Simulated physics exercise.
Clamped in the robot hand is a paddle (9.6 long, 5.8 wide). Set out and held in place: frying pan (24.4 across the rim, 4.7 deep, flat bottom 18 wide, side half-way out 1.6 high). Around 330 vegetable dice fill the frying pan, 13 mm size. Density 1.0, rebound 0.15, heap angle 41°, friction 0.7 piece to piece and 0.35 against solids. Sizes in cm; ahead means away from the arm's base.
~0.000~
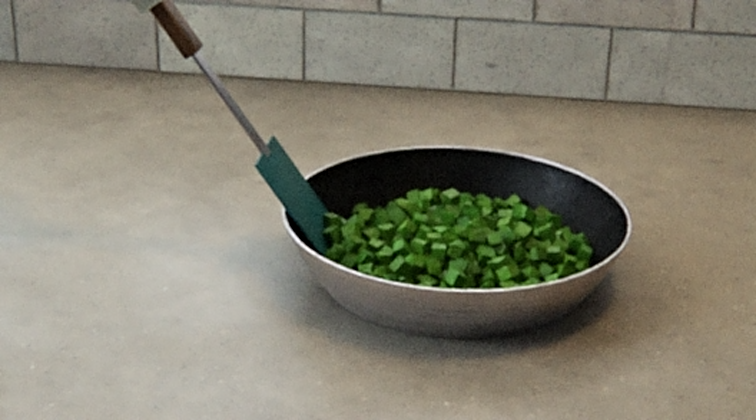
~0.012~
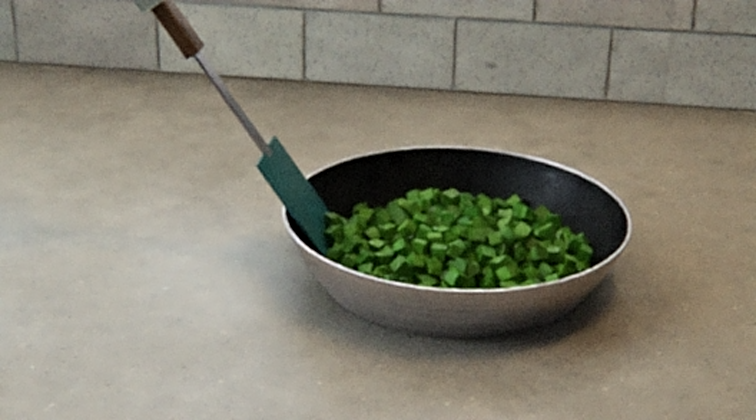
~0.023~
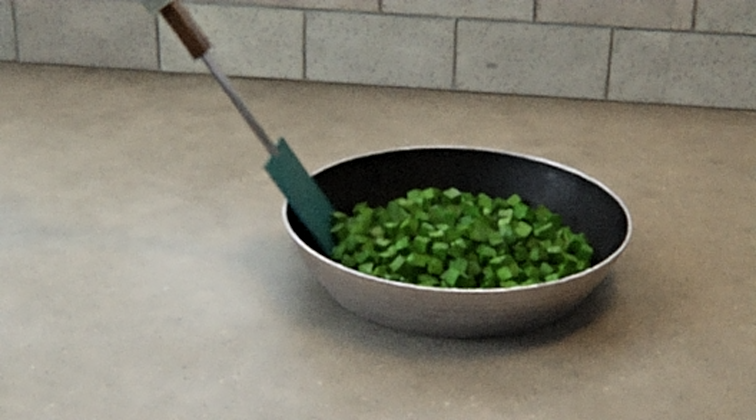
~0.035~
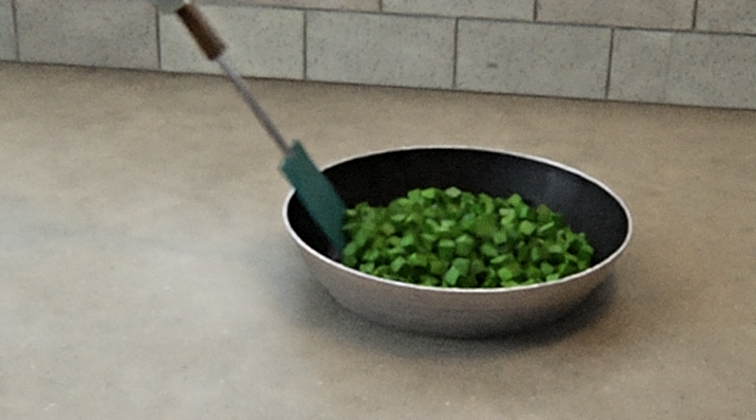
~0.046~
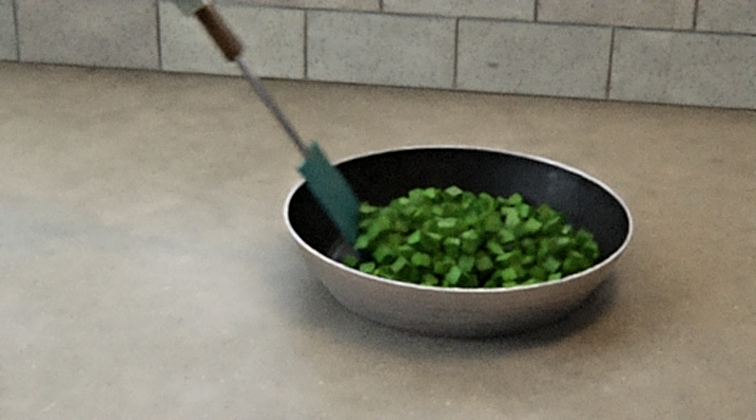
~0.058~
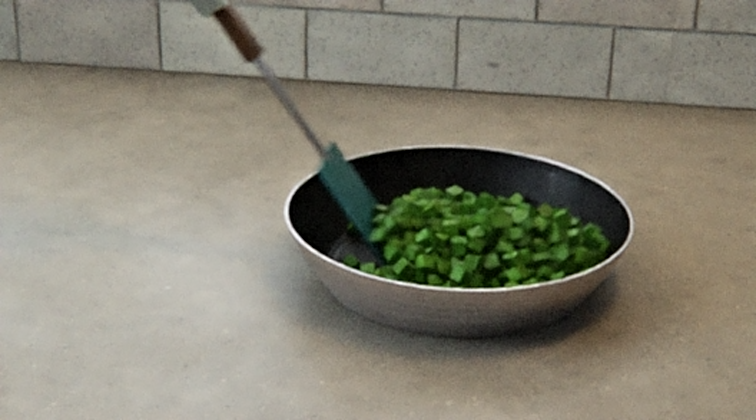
A dark frying pan with a pale rim, heaped with small bright green cubes, sits on a brown-grey stone-like counter before a pale tiled wall, seen from slightly above by a still camera. A teal paddle with a thin metal shaft and brown grip slants in from the upper left, held by a partly visible robot hand. Barely moving at first, the paddle then slides right inside the pan, pushing the cubes rightward and baring some dark pan floor behind it.
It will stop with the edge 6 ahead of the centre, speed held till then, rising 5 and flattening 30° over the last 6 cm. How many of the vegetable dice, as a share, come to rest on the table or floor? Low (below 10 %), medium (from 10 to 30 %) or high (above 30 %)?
Share on the table or floor: Medium (from 10 to 30 %).
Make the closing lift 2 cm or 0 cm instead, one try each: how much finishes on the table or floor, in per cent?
About 5 and 5 per cent.
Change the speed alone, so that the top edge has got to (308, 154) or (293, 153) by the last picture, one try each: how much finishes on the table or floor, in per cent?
Some 10 and 0 per cent.
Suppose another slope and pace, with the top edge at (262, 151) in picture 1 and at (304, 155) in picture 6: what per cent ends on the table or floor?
Some 10 per cent.
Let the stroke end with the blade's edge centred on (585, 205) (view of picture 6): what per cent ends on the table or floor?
About 25 per cent.
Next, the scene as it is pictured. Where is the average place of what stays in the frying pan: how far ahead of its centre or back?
Some 3.0 cm ahead.
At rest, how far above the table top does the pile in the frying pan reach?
Roughly 5.5 cm.
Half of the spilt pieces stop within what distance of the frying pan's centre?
Some 28 cm.
After 0.09 s, sloping 55°, highest piece 6 above the table; 334 in the frying pan.
After 0.12 s, sloping 44°, highest piece 7 above the table; 333 in the frying pan, 1 on the blade or in flight.
After 0.33 s, sloping 25°, highest piece 10 above the table; 279 in the frying pan, 42 on the table or floor, 13 on the blade or in flight.
After 1.38 s, sloping 25°, highest piece 5 above the table; 279 in the frying pan, 55 on the table or floor.
At rest, 279 in the frying pan, 55 on the table or floor. That is 16 % on the table or floor.
